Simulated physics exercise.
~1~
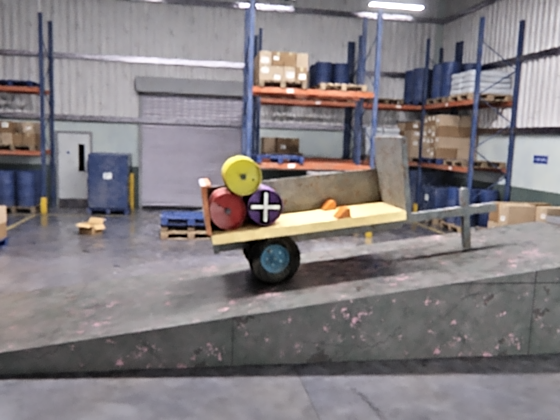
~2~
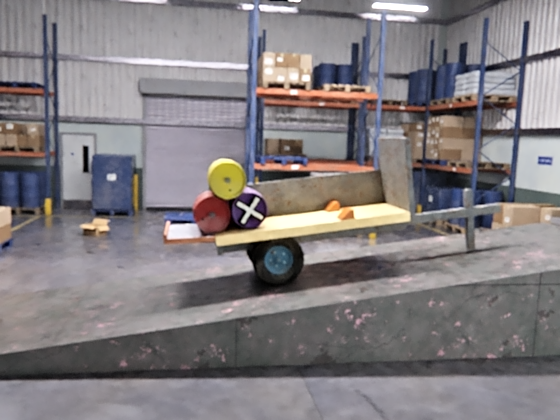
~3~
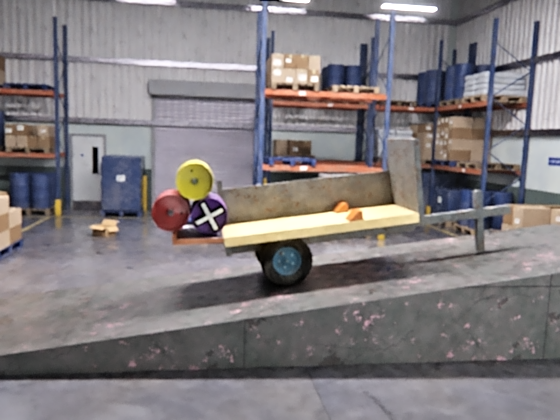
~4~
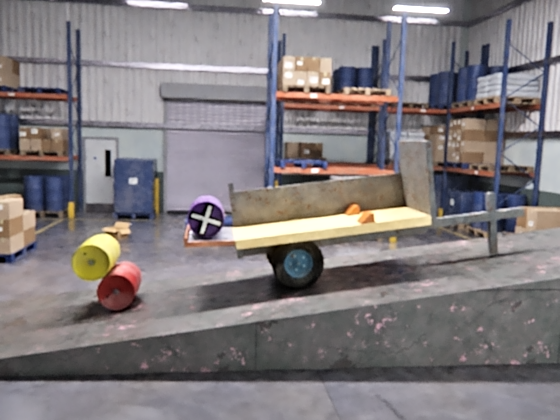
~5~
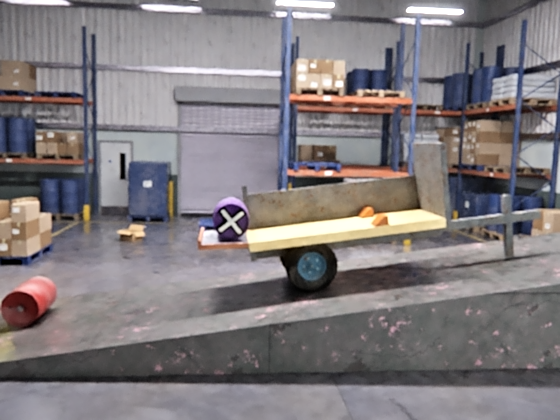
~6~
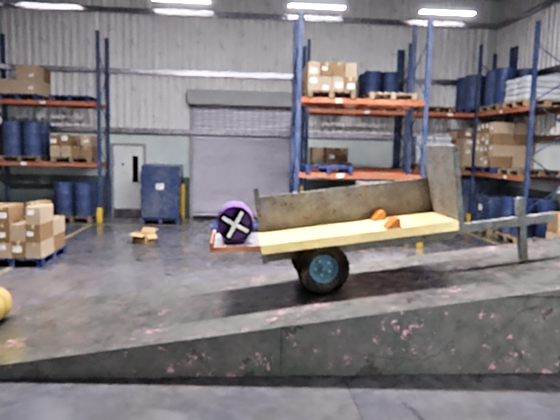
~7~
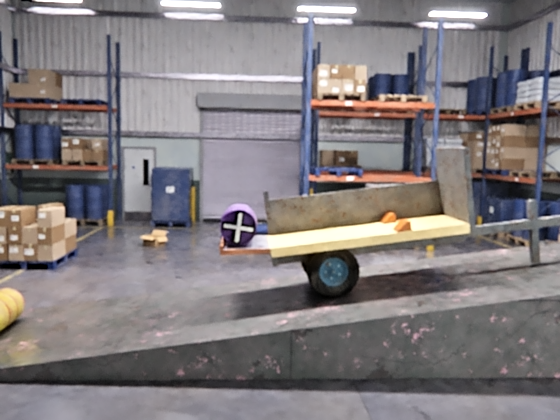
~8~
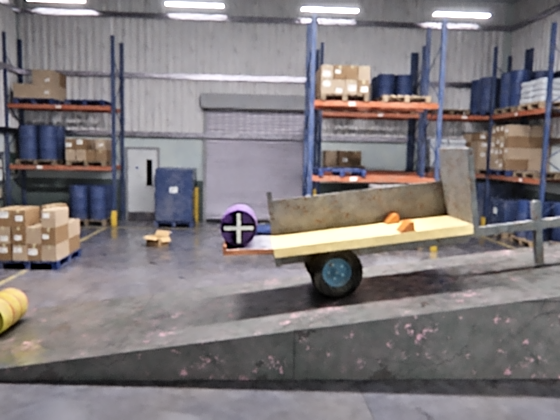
Warehouse ramp with a parked trailer, its tailgate dropping and yellow and red drums rolling off while a purple one stays on the gate.
